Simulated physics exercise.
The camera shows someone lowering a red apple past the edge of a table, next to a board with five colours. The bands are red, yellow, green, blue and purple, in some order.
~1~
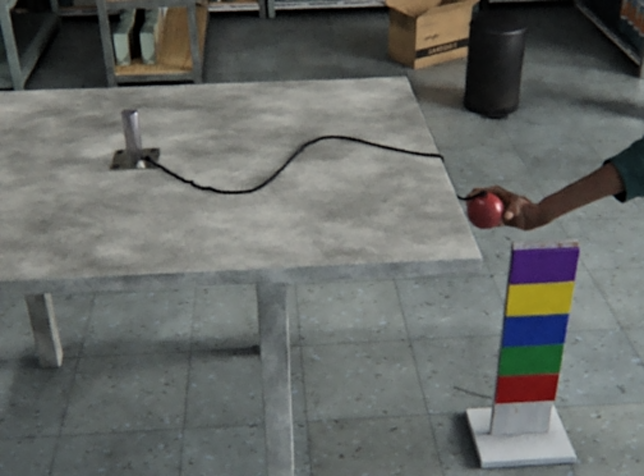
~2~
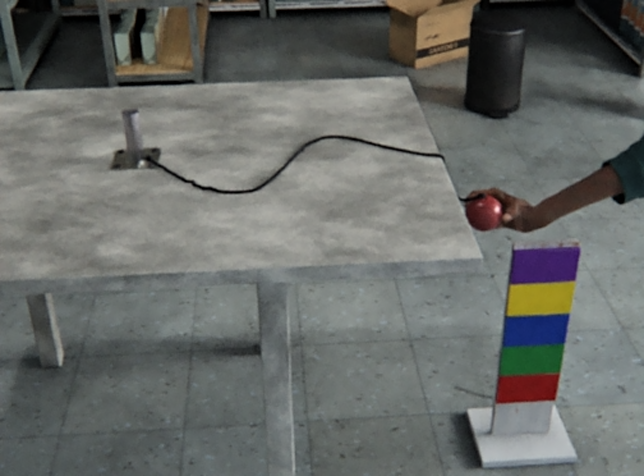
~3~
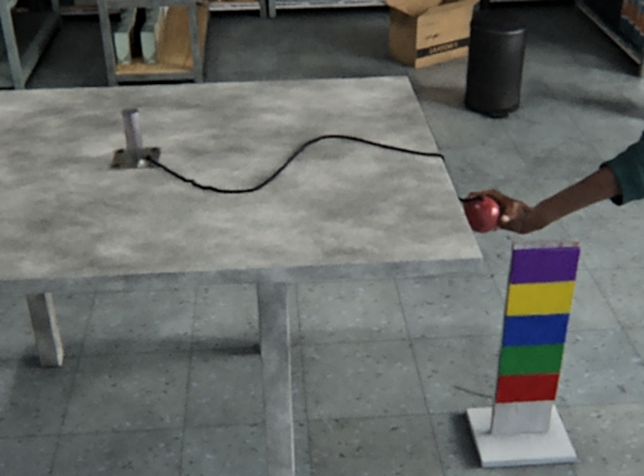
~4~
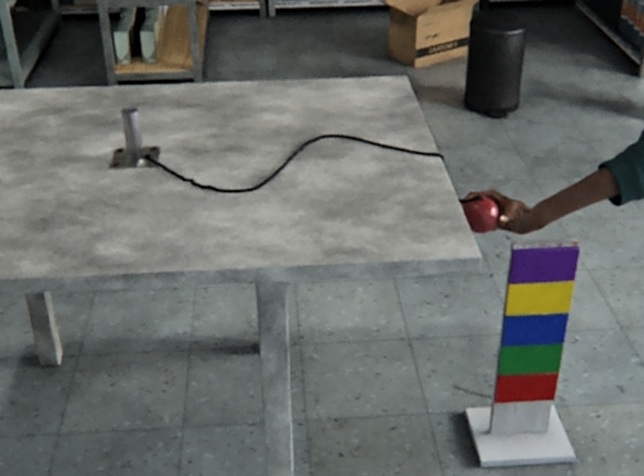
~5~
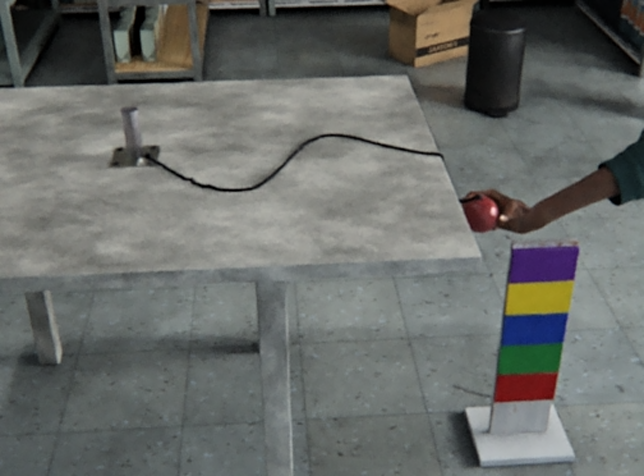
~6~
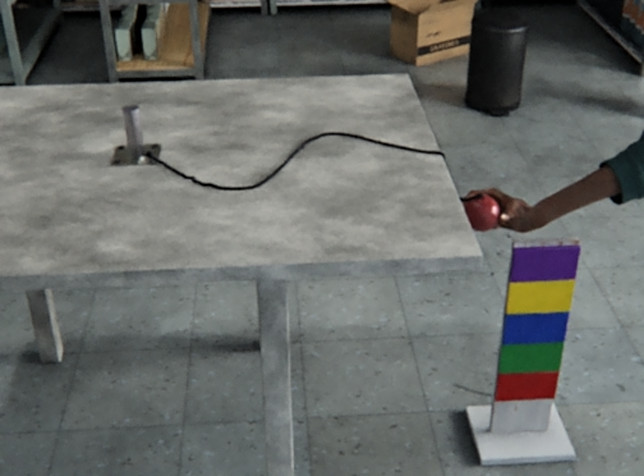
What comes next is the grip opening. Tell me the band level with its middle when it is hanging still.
That is the blue band.
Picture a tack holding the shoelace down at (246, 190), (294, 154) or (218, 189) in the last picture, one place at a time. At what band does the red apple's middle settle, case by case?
Answer: Yellow, purple and yellow, in that order.
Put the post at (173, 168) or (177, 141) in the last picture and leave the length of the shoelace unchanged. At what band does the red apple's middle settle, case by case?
Answer, in order: Green, green.
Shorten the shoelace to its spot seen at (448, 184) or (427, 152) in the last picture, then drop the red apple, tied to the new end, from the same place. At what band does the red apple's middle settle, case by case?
In order, the results are yellow and purple.
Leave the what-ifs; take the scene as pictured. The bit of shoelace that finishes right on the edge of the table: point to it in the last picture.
Around (337, 134).
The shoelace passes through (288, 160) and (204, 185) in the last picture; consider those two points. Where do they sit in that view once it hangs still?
(359, 160), then (243, 156).
Soon after, apple near (400, 333); level with blue.
After that, apple near (454, 335); level with blue.
In the end, apple near (438, 337); level with blue. Its middle rests at the blue band.
